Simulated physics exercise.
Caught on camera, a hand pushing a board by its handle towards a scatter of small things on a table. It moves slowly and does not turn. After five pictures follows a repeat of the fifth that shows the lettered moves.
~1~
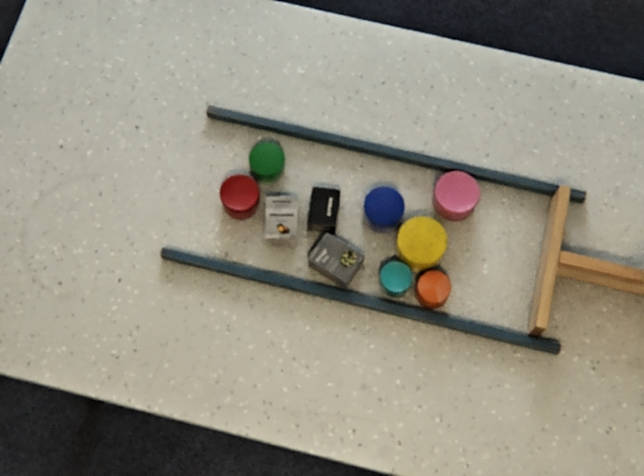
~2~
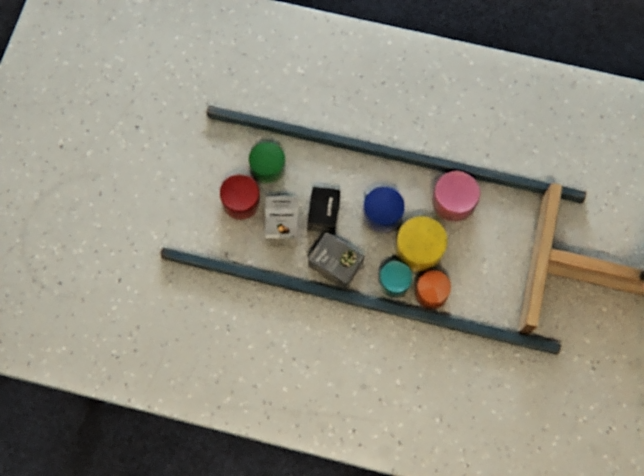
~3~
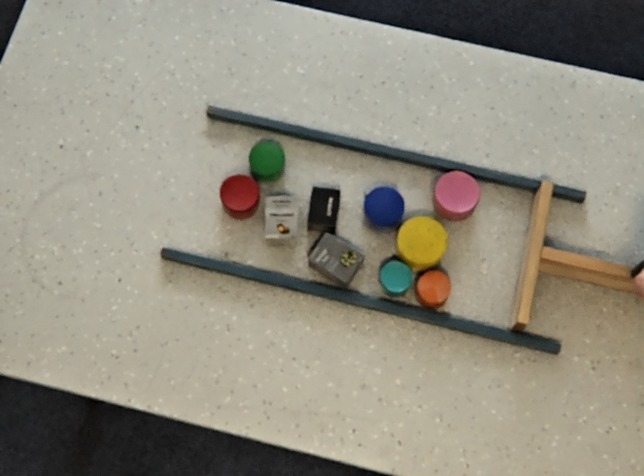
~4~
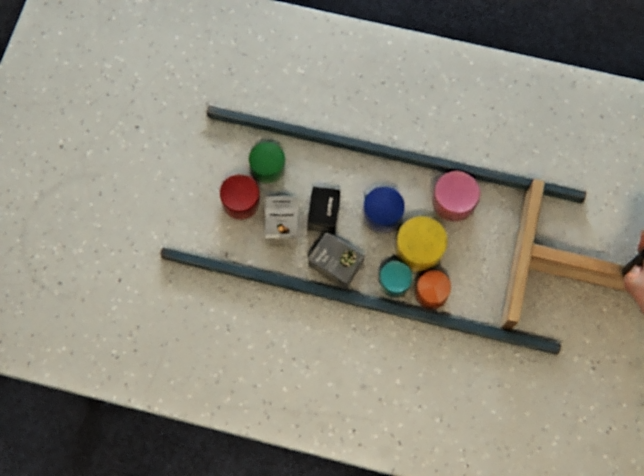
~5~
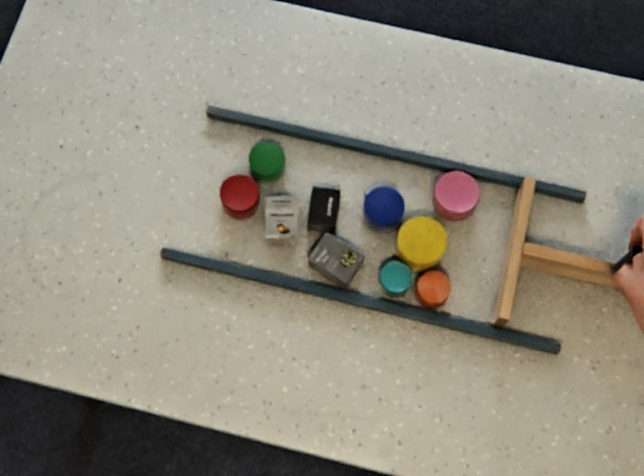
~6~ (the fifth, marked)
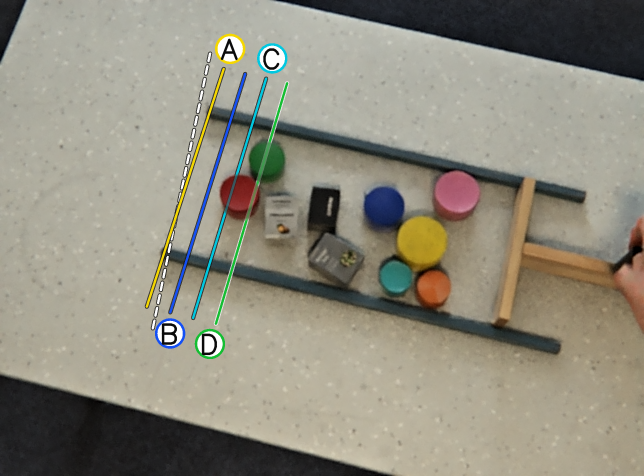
In this clip, a wooden board with a handle slides slowly left between two dark rails on a speckled table, a hand coming into view on its handle, while the colourful round tubs and small boxes ahead stay still.
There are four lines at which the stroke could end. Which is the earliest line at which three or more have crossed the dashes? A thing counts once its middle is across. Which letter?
It can halt at D.
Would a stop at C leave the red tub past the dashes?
Yes.
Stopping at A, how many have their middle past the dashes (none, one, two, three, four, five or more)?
In all, five or more.
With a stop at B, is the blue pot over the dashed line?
Yes.
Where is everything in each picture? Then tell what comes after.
The first picture shows pink tub (456, 197); green pot (267, 163); yellow pot (421, 244).
The second picture shows board (545, 253); blue pot (384, 210).
The third picture shows board (536, 250); turquoise tub (395, 280).
The fourth picture shows board (527, 248); grey packet (336, 261).
The fifth picture shows board (518, 246); black box (324, 211); pink tub (456, 197); green pot (267, 163).
On the marked copy, A at (187, 182); B at (209, 188); C at (231, 193); D at (253, 198); the dashed line at (183, 181).
Following D. Soon after the start, board (421, 223); red tub (241, 197); green pot (267, 163); none across.
Later, board (326, 201); red tub (213, 170); white packet (209, 204); none across.
In the end, board (256, 185); white packet (143, 190); grey packet (152, 228); three across.
As for the rest, A gets ten across, but is farther than needed; B gets seven across, but is farther than needed; C gets six across, but is farther than needed.
